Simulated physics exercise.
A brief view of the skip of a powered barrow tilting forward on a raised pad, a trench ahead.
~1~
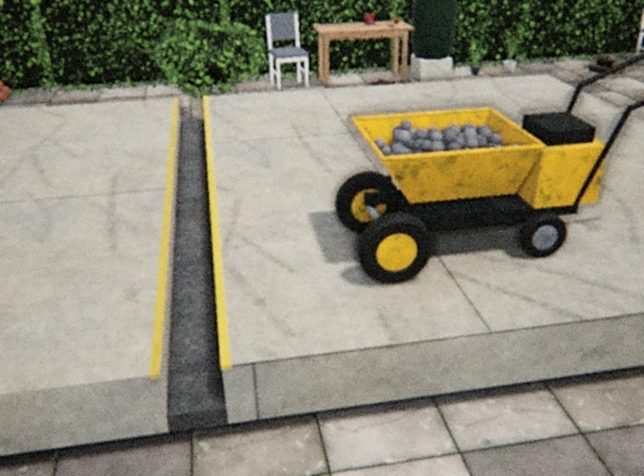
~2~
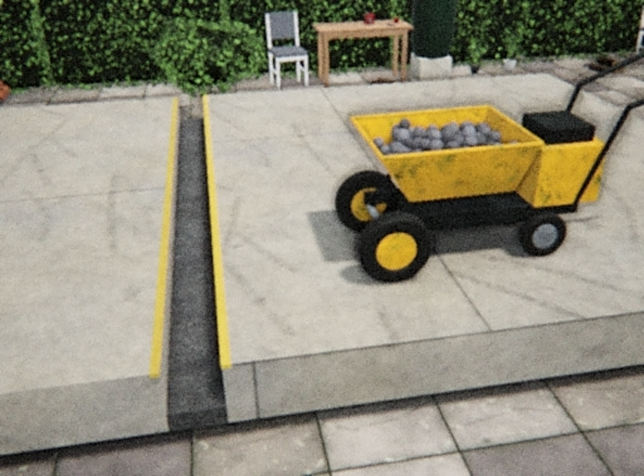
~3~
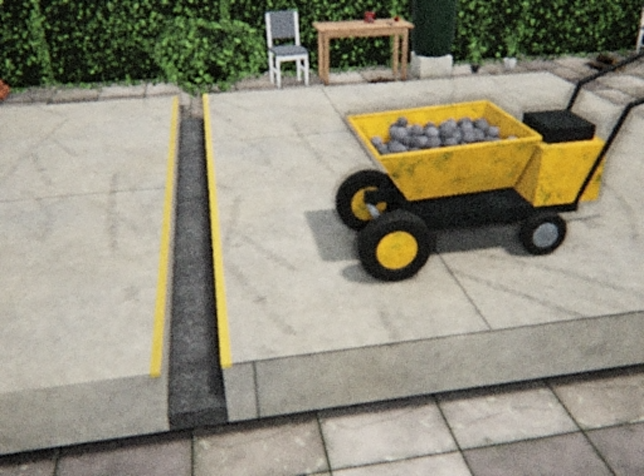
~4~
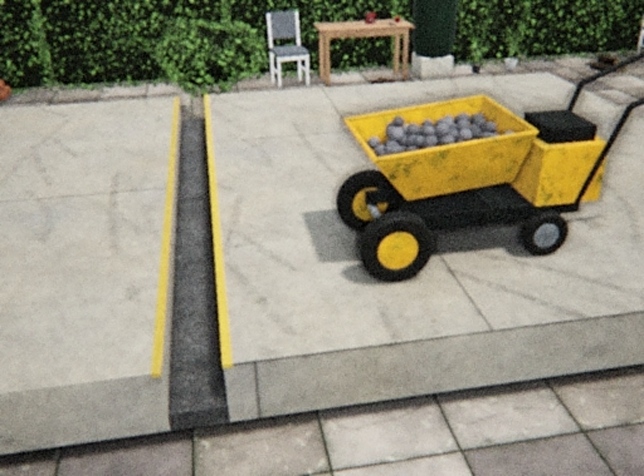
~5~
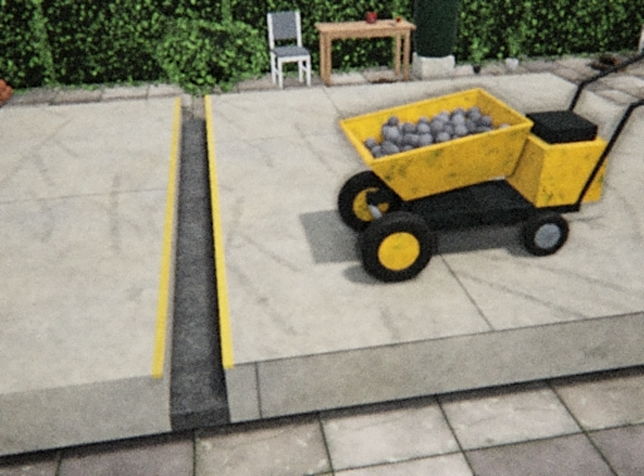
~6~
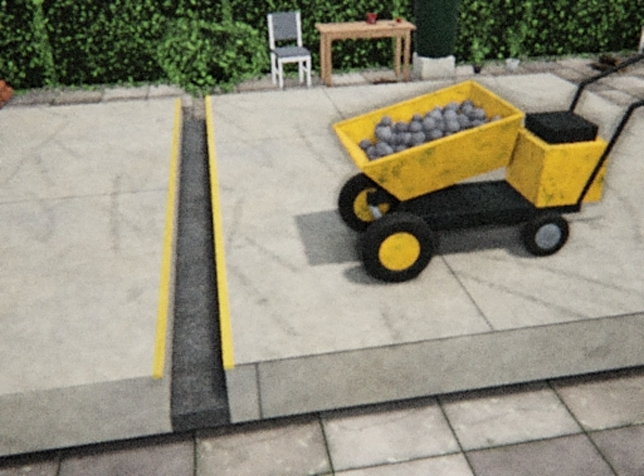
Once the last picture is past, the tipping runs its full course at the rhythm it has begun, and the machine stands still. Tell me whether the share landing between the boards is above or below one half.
Inside: The lesser amount.
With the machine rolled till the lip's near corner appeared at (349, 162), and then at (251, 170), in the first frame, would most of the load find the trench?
Stop 1: Beyond half. Stop 2: Short of half.
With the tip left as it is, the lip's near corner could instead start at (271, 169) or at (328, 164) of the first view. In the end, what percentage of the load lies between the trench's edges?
The first stop gives 50 per cent; the second gives 90 per cent.
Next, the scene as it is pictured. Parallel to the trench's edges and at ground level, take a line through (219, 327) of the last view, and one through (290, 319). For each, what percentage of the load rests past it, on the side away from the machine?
Close to 30 % and 80 %, in that order.
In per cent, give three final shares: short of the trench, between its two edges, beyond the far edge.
Short 65, between 35, beyond 0 %.
Soon, skip tipped steeply; all in the skip.
A while on, skip tipped steeply; most in the skip; a small part short of the trench; a small part falling.
Towards the end, skip tipped right over; a small part in the skip; about two thirds short of the trench; about a quarter in or heaped over the trench; a stray few beyond it.
Finally, skip tipped right over; about two thirds short of the trench; about a third in or heaped over the trench; a stray few beyond it.
